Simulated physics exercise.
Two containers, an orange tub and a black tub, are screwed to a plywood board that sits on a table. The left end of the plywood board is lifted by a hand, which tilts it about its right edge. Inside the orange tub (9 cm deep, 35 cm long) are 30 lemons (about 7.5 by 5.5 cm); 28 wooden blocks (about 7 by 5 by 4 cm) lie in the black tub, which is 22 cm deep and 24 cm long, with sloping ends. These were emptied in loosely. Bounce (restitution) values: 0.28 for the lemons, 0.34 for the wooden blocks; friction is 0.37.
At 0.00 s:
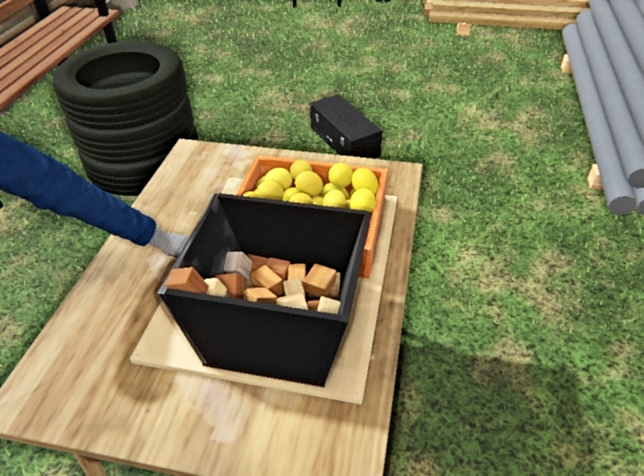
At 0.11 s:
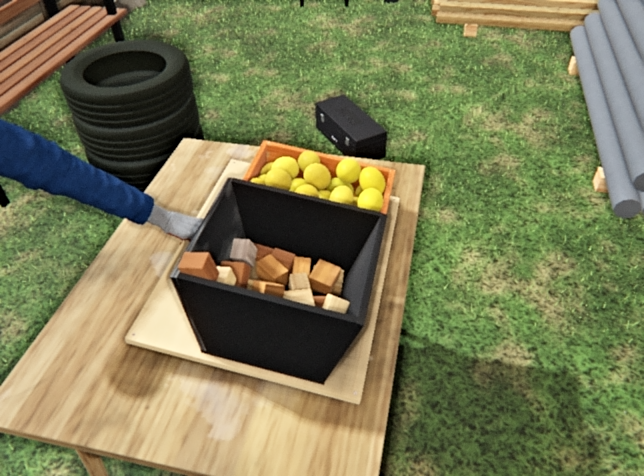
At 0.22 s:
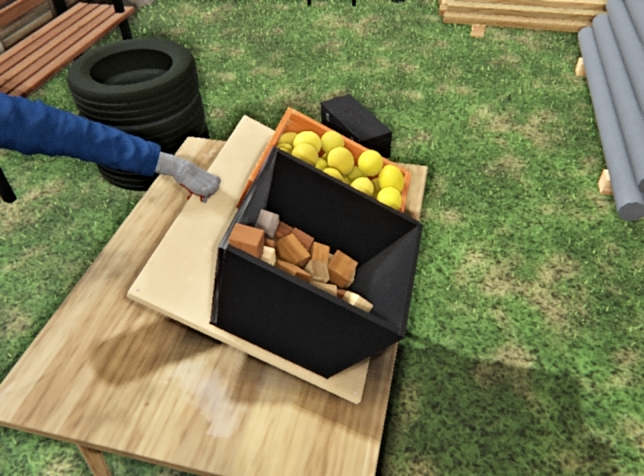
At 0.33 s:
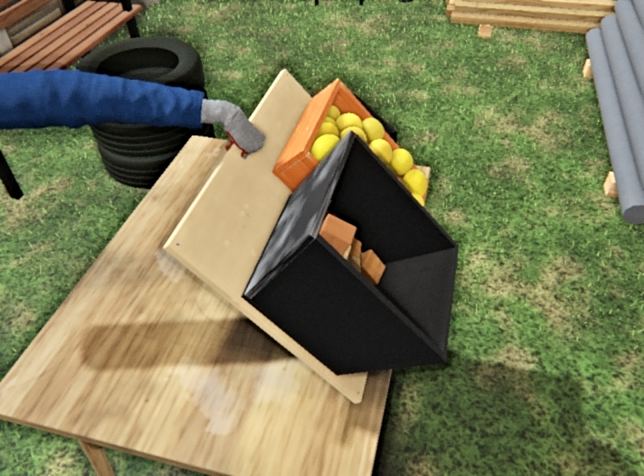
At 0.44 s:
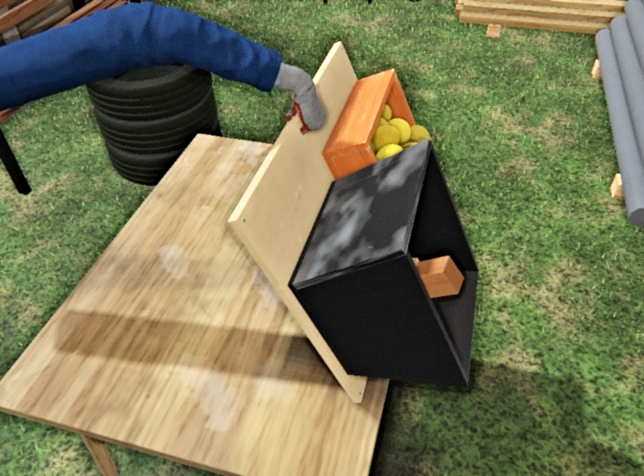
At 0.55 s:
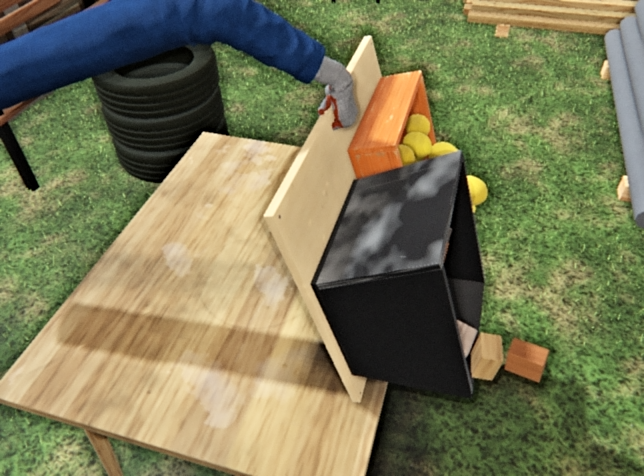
On a grassy yard, a gloved hand lifts the left end of a board on a wooden table, tilting an orange tub of yellow lemons and a black tub of wooden blocks steeply rightward. The contents shift toward the lower side, then some blocks and lemons come out past the rims.
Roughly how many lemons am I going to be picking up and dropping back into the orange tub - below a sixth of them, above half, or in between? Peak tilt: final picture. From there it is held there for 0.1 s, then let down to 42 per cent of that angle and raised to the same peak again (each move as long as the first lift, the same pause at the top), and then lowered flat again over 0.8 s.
You'll be putting back more than half of them.
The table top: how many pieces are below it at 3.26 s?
Around 30, roughly.
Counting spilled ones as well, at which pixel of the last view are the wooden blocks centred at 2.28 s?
Near (357, 309).
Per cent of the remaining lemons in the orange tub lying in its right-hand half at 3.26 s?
Share in that half: Close to 100 %.
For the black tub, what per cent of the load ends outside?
The black tub loses 30 percent of its load.
After 0.98 s, tilt 46°; the orange tub is down by 19 of 30 and the black tub is down by 7 of 28.
After 1.52 s, tilt 57°; the orange tub is down by 19 of 30 and the black tub is down by 8 of 28.
After 2.28 s, tilt 32°; the orange tub is down by 21 of 30 and the black tub is down by 8 of 28.
When it is over (at 3.26 s), the orange tub is down by 21 of 30 and the black tub is down by 8 of 28. Asked share, 21 of 30, 70 per cent.
